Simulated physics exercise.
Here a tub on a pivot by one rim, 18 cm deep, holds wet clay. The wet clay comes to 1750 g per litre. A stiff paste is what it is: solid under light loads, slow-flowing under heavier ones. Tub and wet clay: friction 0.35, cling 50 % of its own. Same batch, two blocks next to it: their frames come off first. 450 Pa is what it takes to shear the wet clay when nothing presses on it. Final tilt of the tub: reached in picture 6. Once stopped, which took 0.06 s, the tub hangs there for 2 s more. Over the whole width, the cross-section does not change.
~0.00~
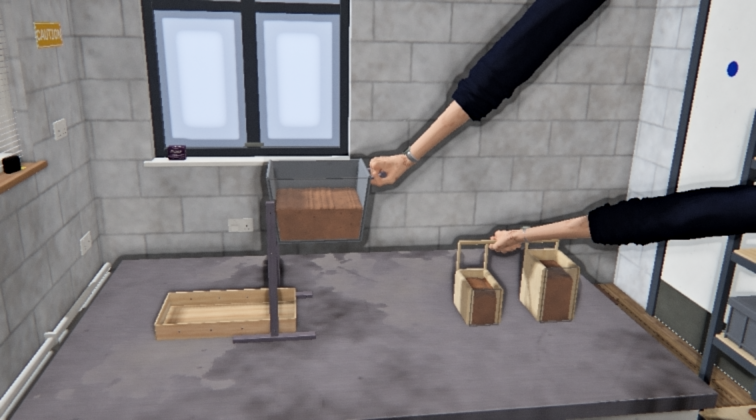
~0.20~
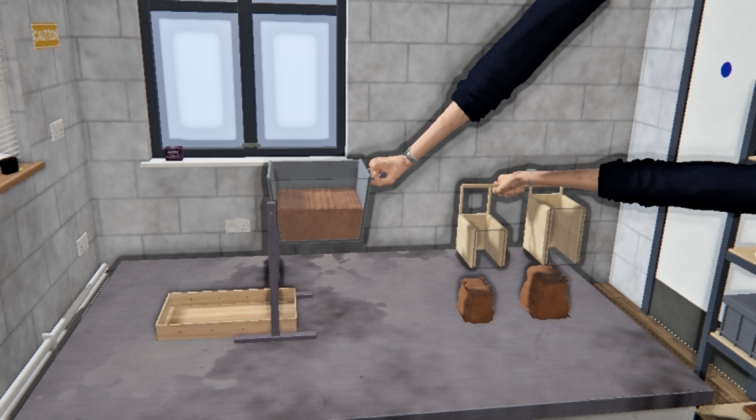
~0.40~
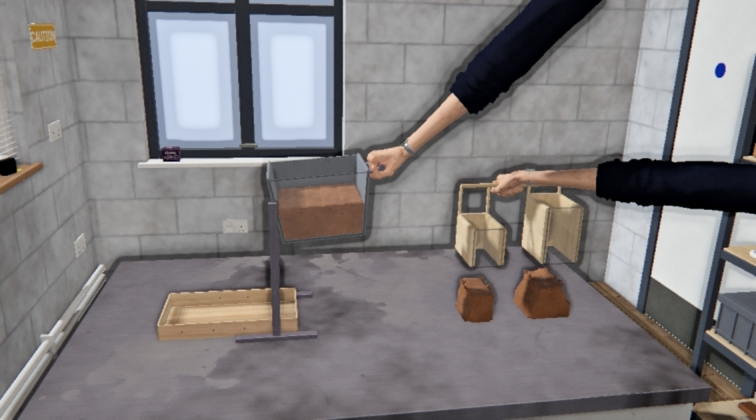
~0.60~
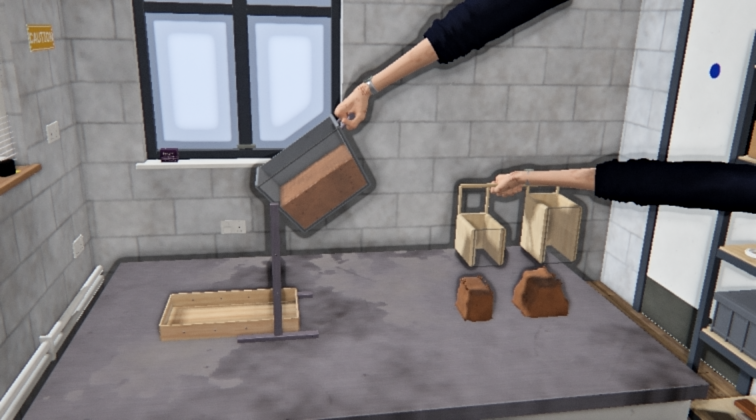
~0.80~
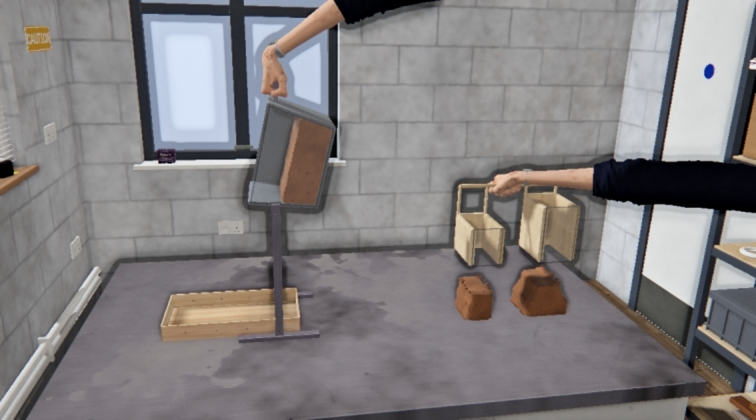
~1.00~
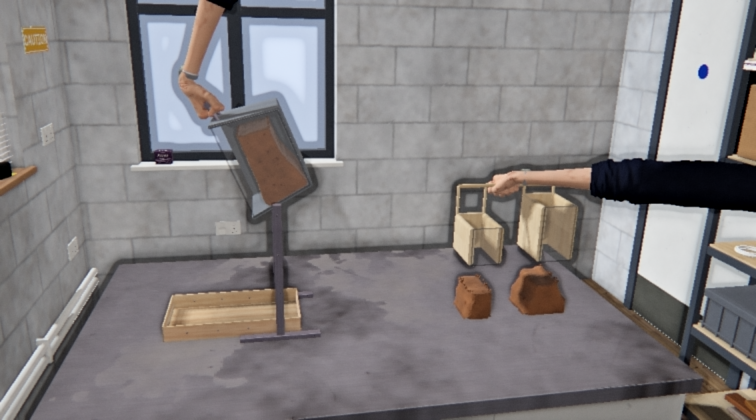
Workroom with one hand lifting moulds off two clay blocks, the larger slumping, then another tilting a tub of clay leftward.
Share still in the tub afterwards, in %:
Around 0 %.
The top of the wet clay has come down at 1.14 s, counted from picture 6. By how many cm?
Some 14 cm.
By 1.14 s, the tub is at 112 degrees and holds 42 %.
By 1.31 s, the tub is at 112 degrees and holds 2 %.
By 1.48 s, the tub is at 112 degrees and holds 0 %.
By 1.65 s, the tub is at 112 degrees and holds 0 %.
By 3.00 s, at the end, the tub is at 112 degrees and holds 0 %.
